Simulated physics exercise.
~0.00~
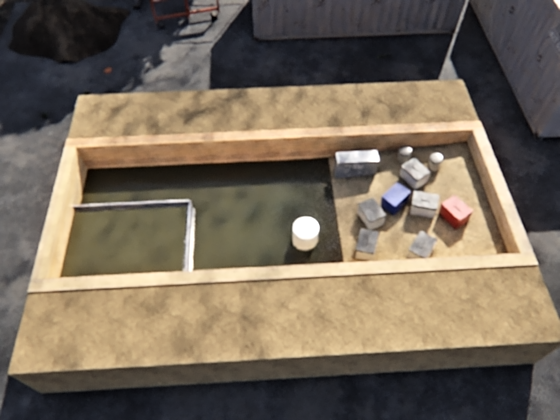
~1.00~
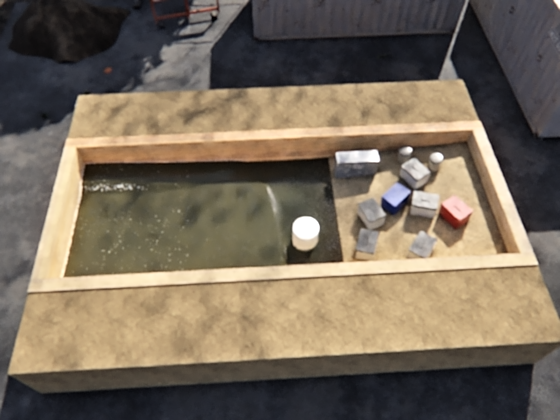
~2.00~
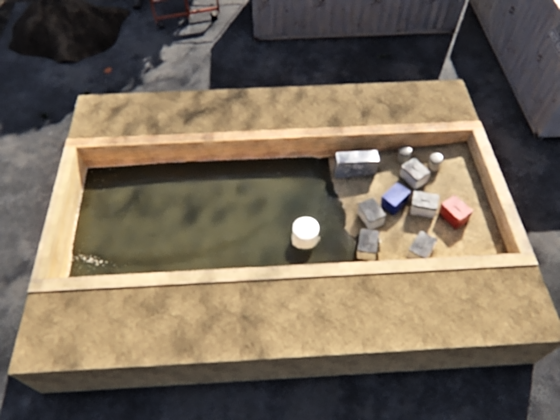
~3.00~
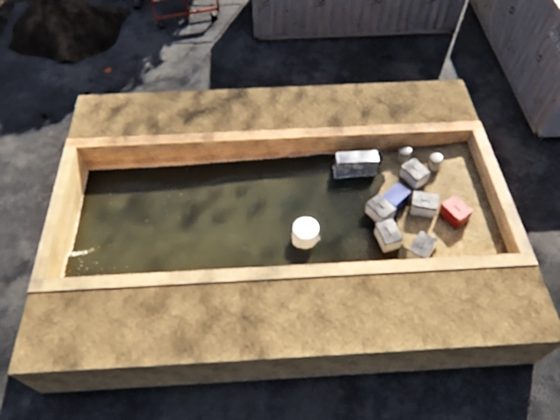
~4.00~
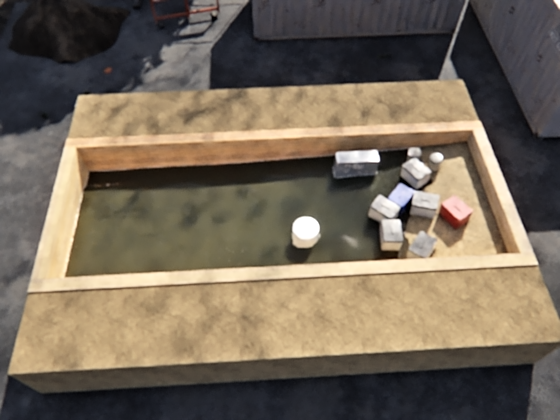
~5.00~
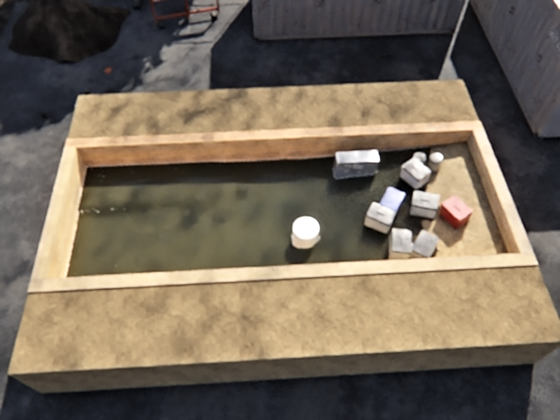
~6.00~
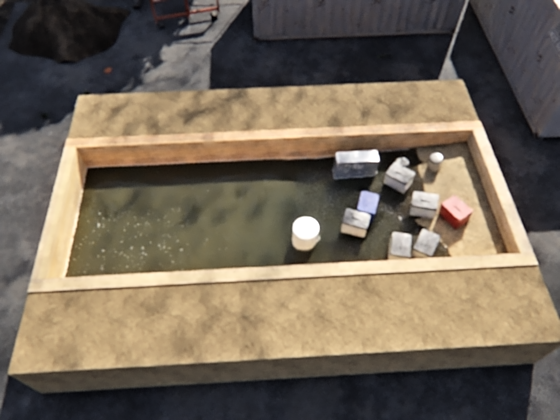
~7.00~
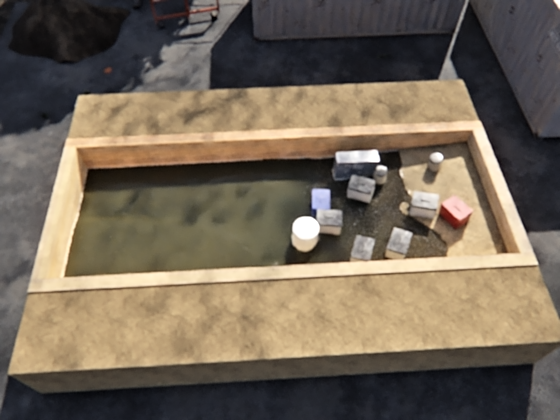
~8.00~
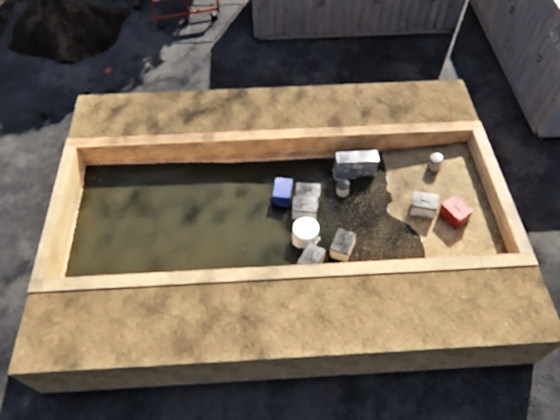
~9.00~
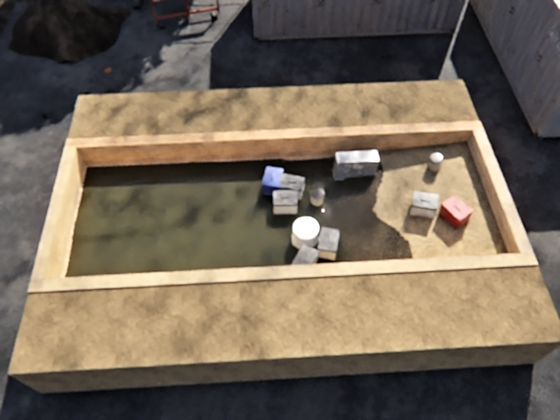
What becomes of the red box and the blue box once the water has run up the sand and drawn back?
The red box stays in its place on the sand at the right. The blue box is carried off to the left and ends up in the water just beyond the white cylinder.
